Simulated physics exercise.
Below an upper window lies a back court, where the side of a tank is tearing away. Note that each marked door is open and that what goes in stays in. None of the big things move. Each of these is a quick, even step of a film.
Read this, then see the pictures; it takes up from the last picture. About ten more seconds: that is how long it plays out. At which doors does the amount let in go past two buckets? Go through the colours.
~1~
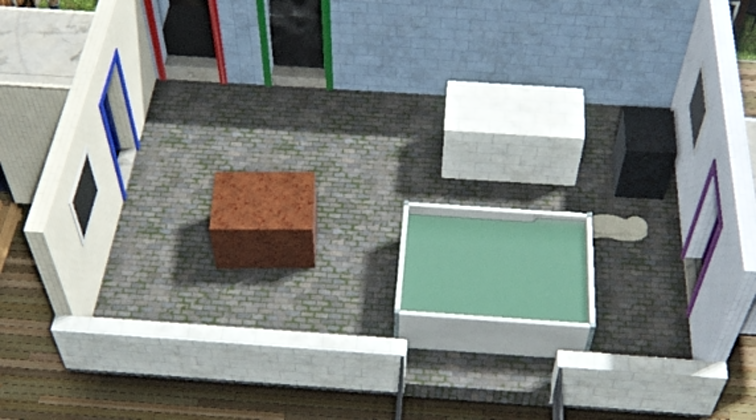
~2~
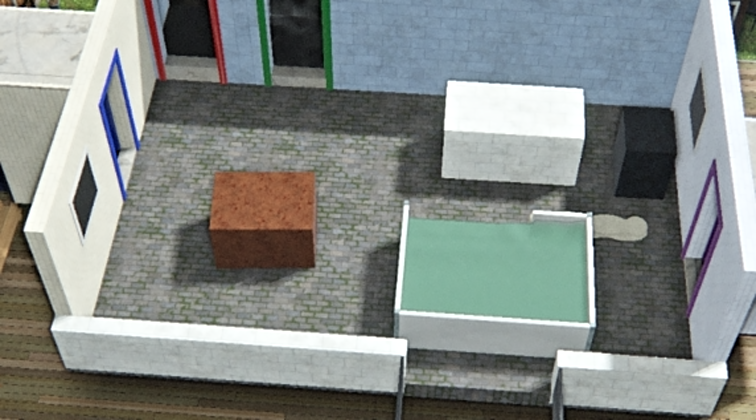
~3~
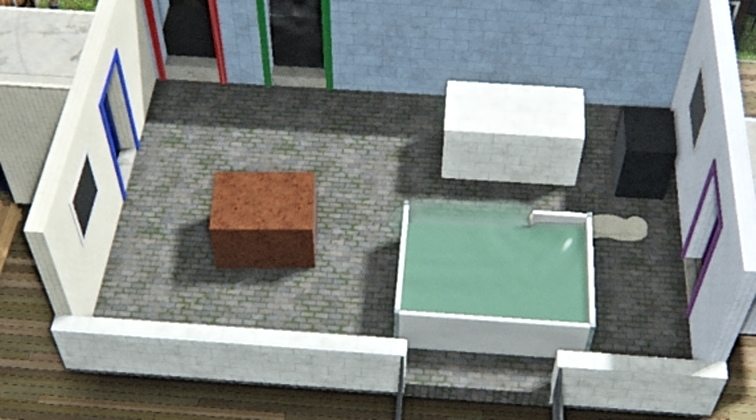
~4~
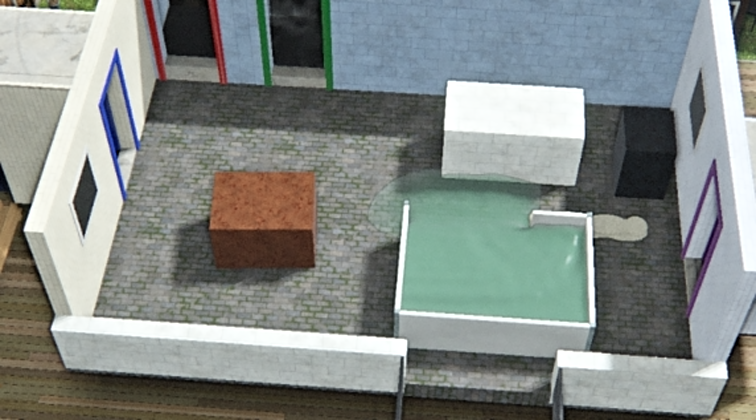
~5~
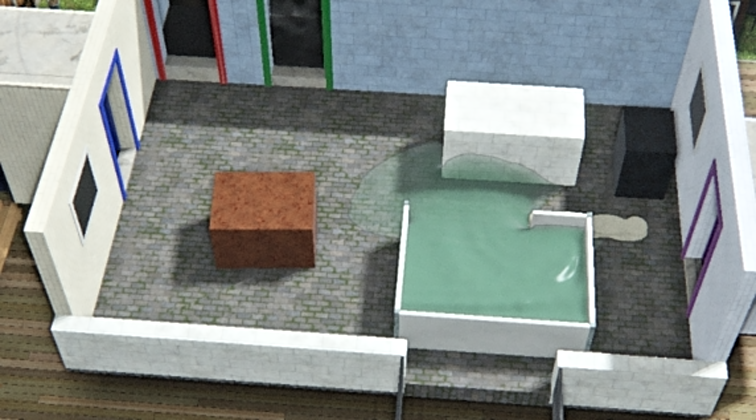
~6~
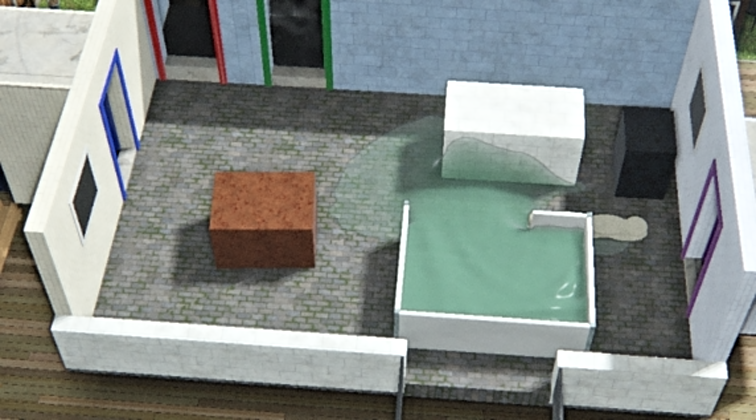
Blue door: Over two buckets; red door: At most two buckets; green door: At most two buckets; purple door: At most two buckets.
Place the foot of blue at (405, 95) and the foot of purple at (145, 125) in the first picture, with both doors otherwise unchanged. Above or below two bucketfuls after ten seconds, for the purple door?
Purple door: Gets flooded.
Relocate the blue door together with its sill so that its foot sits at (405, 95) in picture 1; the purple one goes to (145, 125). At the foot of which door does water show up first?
The one in blue.
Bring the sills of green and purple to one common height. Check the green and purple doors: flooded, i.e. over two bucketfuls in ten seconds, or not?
Green door: Exceeds the limit; purple door: Falls short.
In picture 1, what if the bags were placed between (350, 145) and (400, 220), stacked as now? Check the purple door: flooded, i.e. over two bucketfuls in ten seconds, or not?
As for the purple door, it overshoots.
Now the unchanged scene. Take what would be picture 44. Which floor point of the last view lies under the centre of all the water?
About (387, 212).
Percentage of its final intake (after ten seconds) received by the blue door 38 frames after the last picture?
Estimated share: About 60 %.
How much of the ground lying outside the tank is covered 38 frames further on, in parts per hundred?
Estimated share: Around 85 %.
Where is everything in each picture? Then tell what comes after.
In the first picture, the tank at (496, 266) is whole and still.
In the second picture, the front is at a hidden place, out from the gap on the tank's far side.
In the third picture, water pours out on the tank's far side and has run to (395, 218).
In the fourth picture, the front is at (534, 184), out from the gap on the tank's far side.
In the fifth picture, water pours out on the tank's far side and has run to (424, 148).
In the sixth picture, the front is at (430, 120), out from the gap on the tank's far side.
A moment on, water covers 25 % of the floor; the blue door not reached, the red door not reached, the green door not reached, the purple door not reached.
Next, water covers 45 % of the floor; the blue door not reached, the red door wet at the sill, nothing in, the green door wet at the sill, nothing in, the purple door wet at the sill, nothing in.
Then, water covers 65 % of the floor; the blue door under two buckets in, the red door under two buckets in, the green door under two buckets in, the purple door wet at the sill, nothing in.
Later, water covers 85 % of the floor; the blue door far over two buckets in, the red door under two buckets in, the green door under two buckets in, the purple door wet at the sill, nothing in.
In the end, water covers 95 % of the floor; the blue door far over two buckets in, the red door under two buckets in, the green door under two buckets in, the purple door under two buckets in.
